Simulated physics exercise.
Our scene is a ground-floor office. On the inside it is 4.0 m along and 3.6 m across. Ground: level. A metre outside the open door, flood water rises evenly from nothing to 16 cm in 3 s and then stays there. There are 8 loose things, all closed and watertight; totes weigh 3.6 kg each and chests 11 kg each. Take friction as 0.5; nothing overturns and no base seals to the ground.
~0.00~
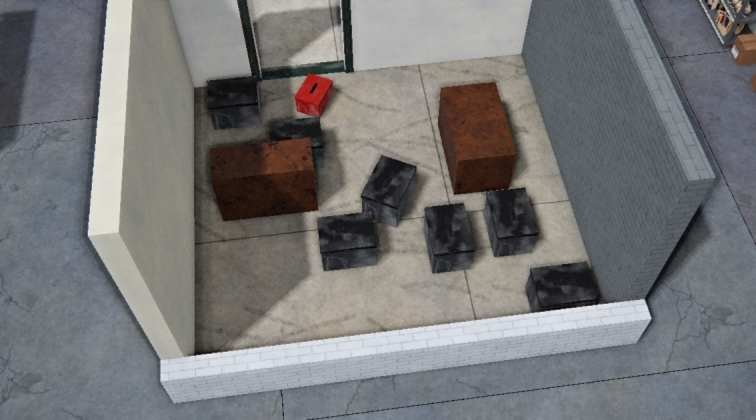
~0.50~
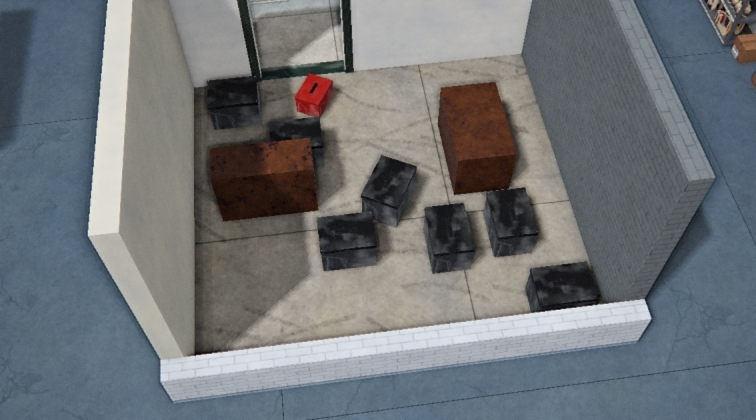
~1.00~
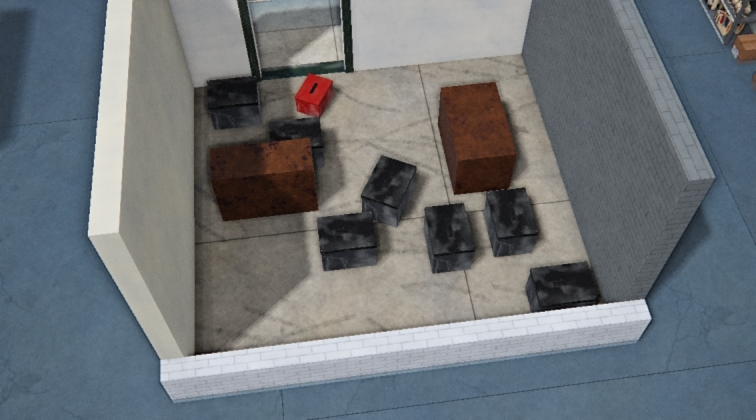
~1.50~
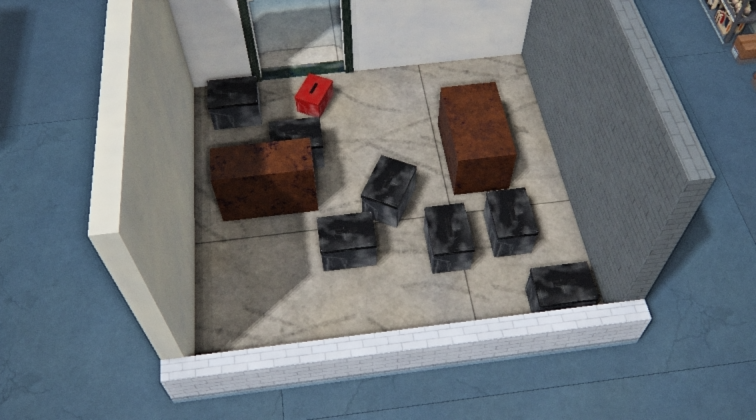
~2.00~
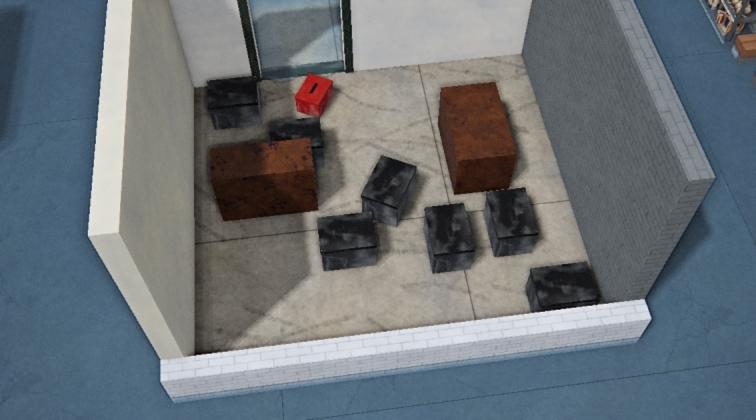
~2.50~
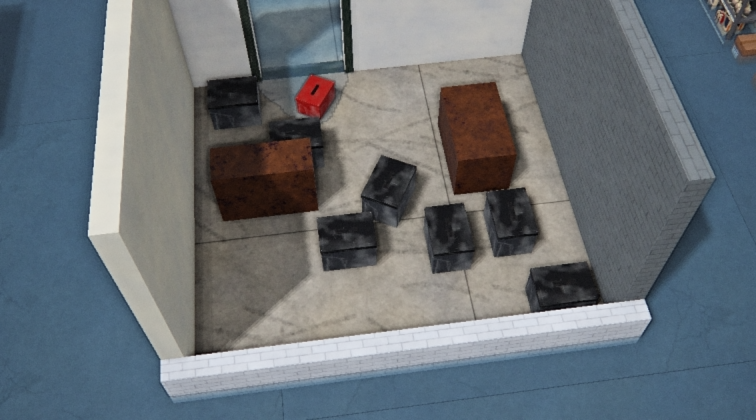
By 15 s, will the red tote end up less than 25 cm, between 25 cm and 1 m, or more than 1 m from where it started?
It is left well away.
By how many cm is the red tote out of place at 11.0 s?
Displacement by then near 300 cm.
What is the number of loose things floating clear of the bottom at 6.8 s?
At that time the total is 2.
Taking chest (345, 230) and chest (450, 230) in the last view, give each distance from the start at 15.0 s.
In turn: 120 cm, 120 cm.
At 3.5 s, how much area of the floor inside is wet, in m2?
Close to 2.5 m2, I'd say.
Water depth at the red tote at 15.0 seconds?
Close to 13 centimetres.
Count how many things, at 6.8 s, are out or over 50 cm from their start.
The count is 2.
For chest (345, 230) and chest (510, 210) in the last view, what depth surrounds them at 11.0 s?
Roughly 7 and 5 cm.
After 3.5 s the red tote is near (358, 140), 0.9 m from its start, aground; 0 afloat.
After 6.8 s the red tote is near (410, 185), 1.7 m from its start, afloat; 2 afloat.
After 11.0 s the red tote is near (518, 261), 3.1 m from its start, afloat; 8 afloat.
After 15.0 s the red tote is near (571, 258), 3.4 m from its start, afloat; 8 afloat.
